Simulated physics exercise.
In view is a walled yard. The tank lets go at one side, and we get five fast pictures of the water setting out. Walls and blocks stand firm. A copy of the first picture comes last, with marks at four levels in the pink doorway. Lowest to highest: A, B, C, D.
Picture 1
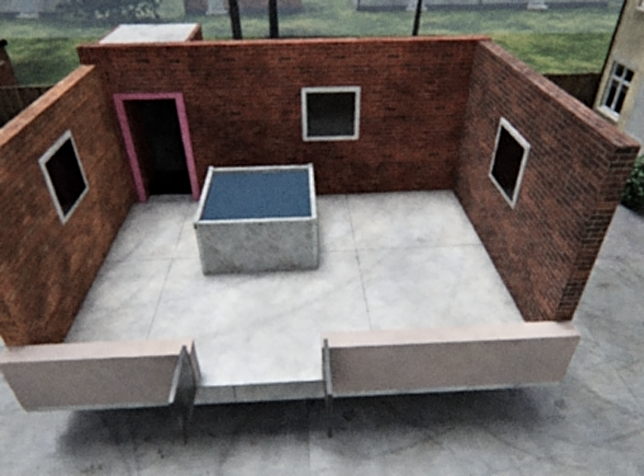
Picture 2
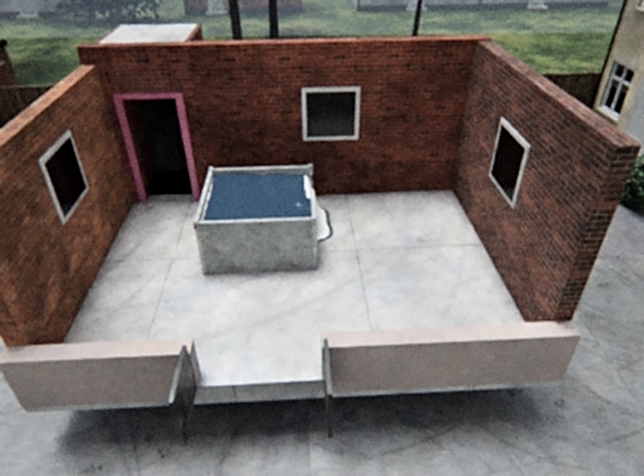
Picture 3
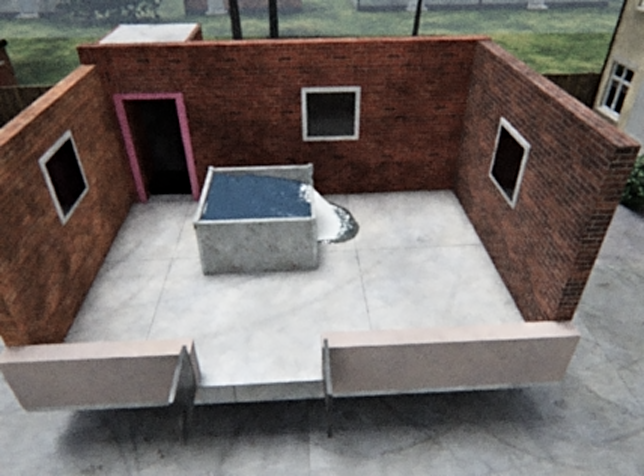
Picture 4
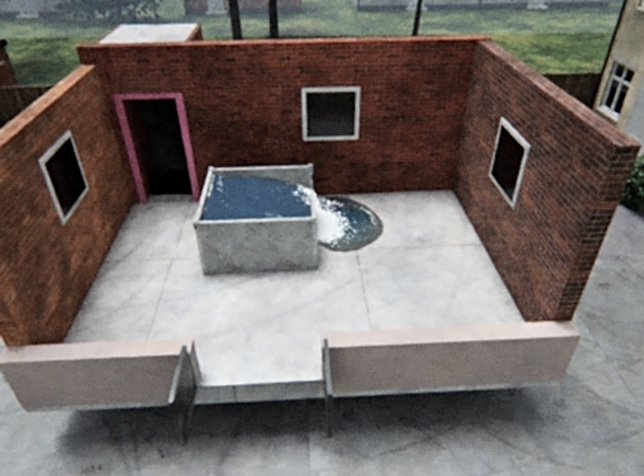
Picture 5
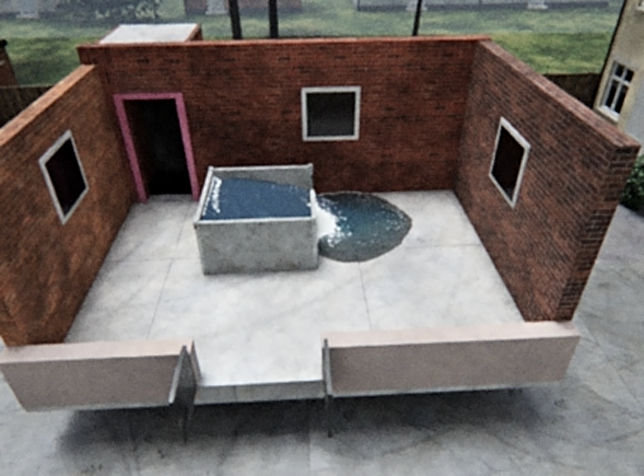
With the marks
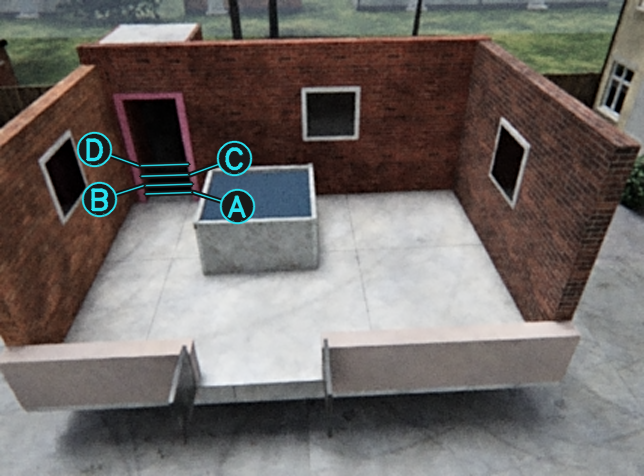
Water pouring from the right side of a raised concrete tank, spreading in a widening pool across a brick-walled yard's pale floor.
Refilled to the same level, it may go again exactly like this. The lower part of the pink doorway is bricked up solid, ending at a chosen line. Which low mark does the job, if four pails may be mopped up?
The answer is mark A.
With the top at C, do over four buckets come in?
No, not at all.
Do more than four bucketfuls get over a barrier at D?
No, not at all.
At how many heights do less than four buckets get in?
All of them.
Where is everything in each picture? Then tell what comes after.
Water in the tank at rest, its middle at (259, 196); foot of the pink doorway at (171, 201); open gate at (257, 332), in the first picture.
In the second picture, 1 % of the ground under water, visible out to (325, 230).
In the third picture, 3 % of the ground under water, visible out to (350, 236).
In the fourth picture, 7 % of the ground under water, visible out to (379, 224).
In the fifth picture, 12 % of the ground under water, visible out to (408, 221).
In cyan, A at (169, 193); B at (167, 184); C at (165, 175); D at (163, 165); from the bottom up A, B, C, D.
With A, nothing gets over.
With B, nothing gets over.
With C, nothing gets over.
With D, nothing gets over.
